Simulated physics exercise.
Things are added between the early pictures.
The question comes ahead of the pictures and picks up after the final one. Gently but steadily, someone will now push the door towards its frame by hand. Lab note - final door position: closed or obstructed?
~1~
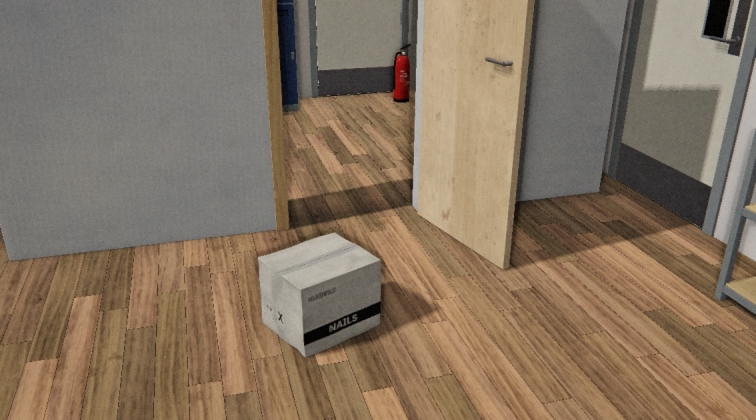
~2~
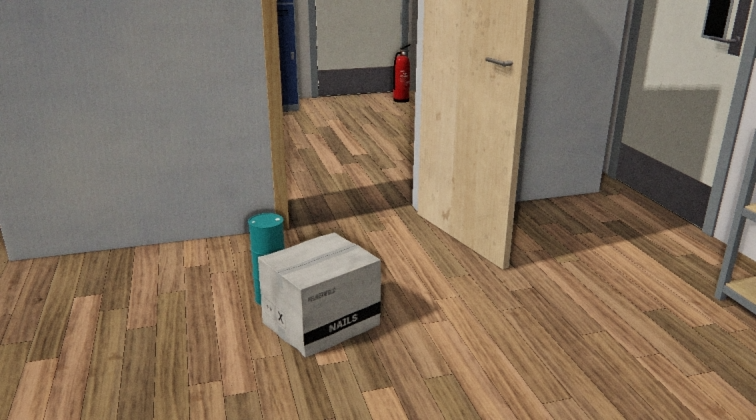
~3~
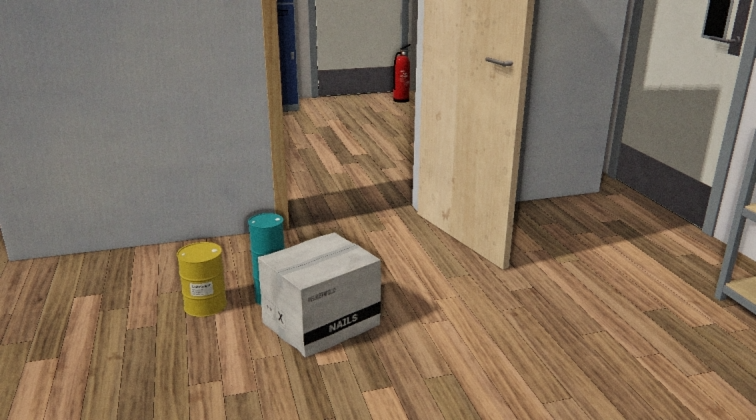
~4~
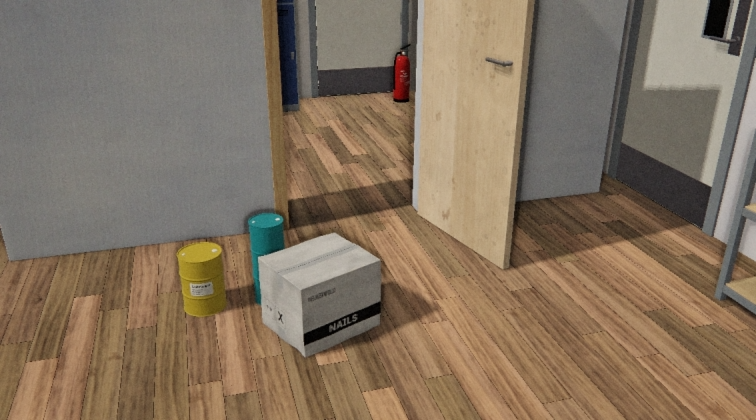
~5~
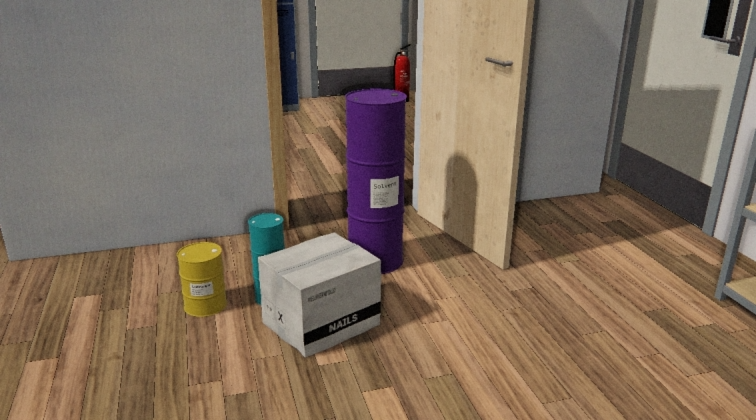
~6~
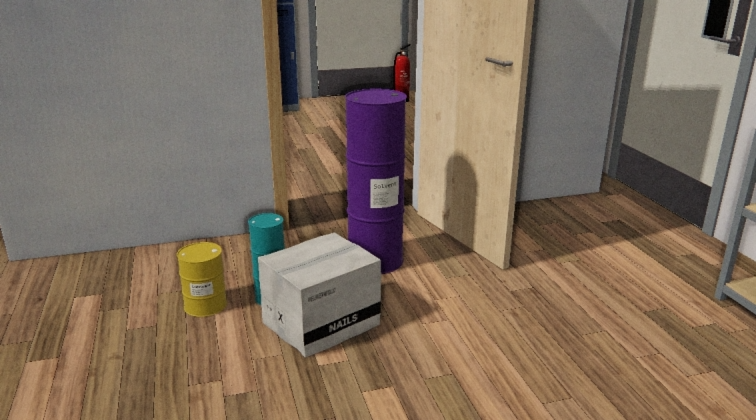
Final position: Obstructed.
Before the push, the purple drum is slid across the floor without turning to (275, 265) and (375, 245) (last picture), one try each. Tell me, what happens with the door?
Try 1: Door ends up flush. Try 2: Door stays partly open.
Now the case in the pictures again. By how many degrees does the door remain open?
It comes to about 60°.
Then, 0.60 s past the last view, open by 88°.
Then, 0.90 s past the last view, open by 69°.
Finally, open by 62°; all 4 still in place. Final places as the last picture's camera would see them, purple drum near (371, 182).
